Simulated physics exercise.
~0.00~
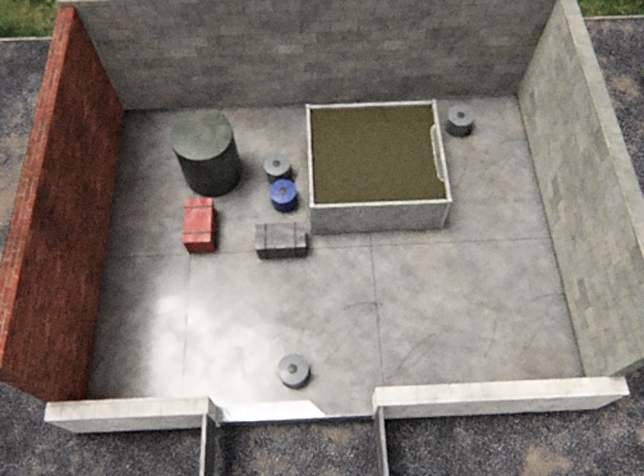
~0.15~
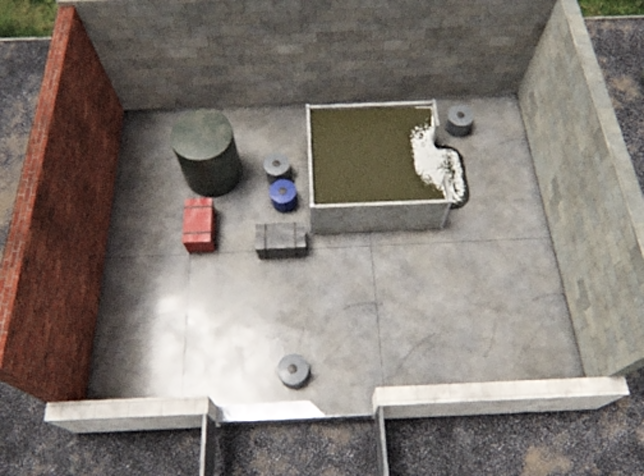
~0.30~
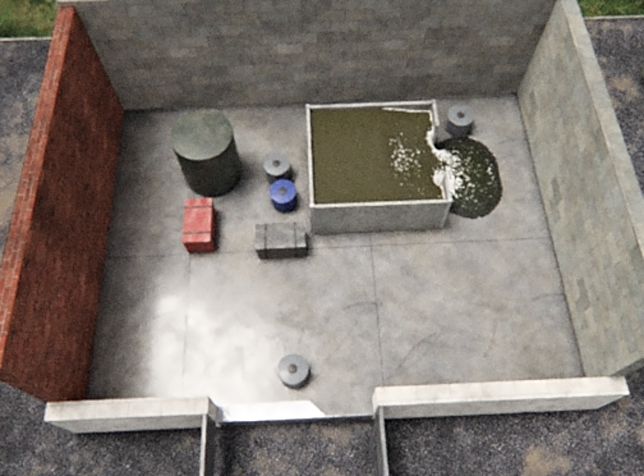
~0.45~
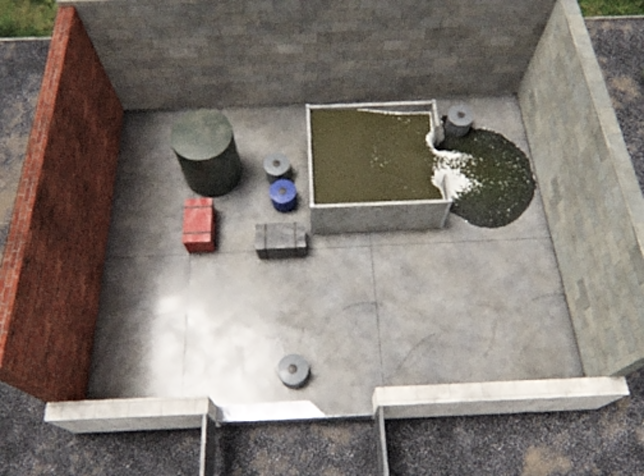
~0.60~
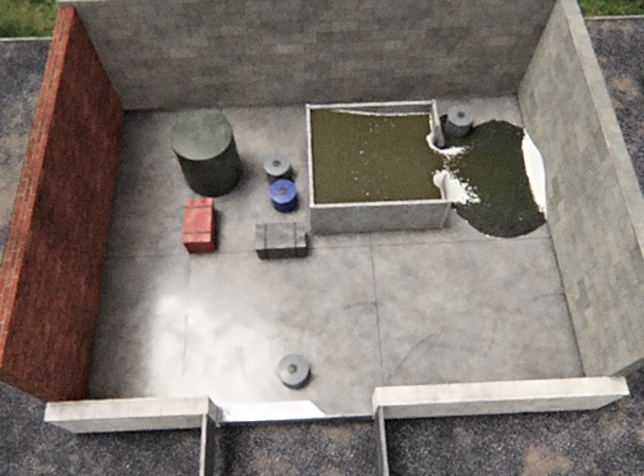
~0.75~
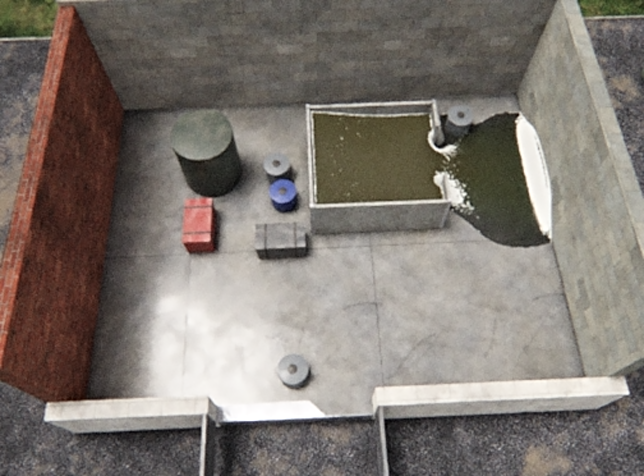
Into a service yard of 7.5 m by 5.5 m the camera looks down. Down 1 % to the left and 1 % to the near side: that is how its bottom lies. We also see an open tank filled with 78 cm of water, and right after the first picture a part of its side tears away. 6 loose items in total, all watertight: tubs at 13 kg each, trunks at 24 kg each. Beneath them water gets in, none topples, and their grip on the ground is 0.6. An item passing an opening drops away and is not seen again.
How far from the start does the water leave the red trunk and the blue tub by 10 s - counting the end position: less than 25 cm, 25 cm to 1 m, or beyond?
The red trunk? It ends a modest way out. The blue tub? It stays roughly where it started.
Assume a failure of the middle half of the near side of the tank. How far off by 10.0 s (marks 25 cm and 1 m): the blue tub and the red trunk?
Under that change the blue tub would sit tight and the red trunk would sit tight.
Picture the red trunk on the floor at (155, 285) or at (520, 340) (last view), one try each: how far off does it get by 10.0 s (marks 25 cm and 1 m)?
From the first place it goes well off; from the second it goes well off.
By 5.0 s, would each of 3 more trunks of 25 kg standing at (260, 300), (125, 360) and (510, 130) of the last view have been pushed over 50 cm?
Lab note - in order: Below threshold / below threshold / above threshold.
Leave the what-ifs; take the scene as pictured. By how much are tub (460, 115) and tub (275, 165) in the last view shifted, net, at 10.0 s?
The first ends 50 cm from its start, the second 0 cm.
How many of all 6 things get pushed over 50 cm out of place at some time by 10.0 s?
I get 3.
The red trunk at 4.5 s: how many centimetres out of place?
0 cm, give or take.
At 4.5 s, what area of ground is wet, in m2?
About 28 m2.
After 2.0 s the red trunk is near (197, 220), 0.0 m from its start, aground; the blue tub is near (283, 191), 0.0 m from its start, aground; 0 of 6 are out; 0 afloat.
After 4.5 s the red trunk is near (197, 220), 0.0 m from its start, aground; the blue tub is near (283, 191), 0.0 m from its start, aground; 0 of 6 are out; 1 afloat.
After 7.0 s the red trunk is near (197, 220), 0.0 m from its start, aground; the blue tub is near (283, 191), 0.0 m from its start, aground; 0 of 6 are out; 1 afloat.
After 10.0 s the red trunk is near (227, 208), 0.5 m from its start, afloat; the blue tub is near (283, 191), 0.0 m from its start, aground; 0 of 6 are out; 2 afloat.
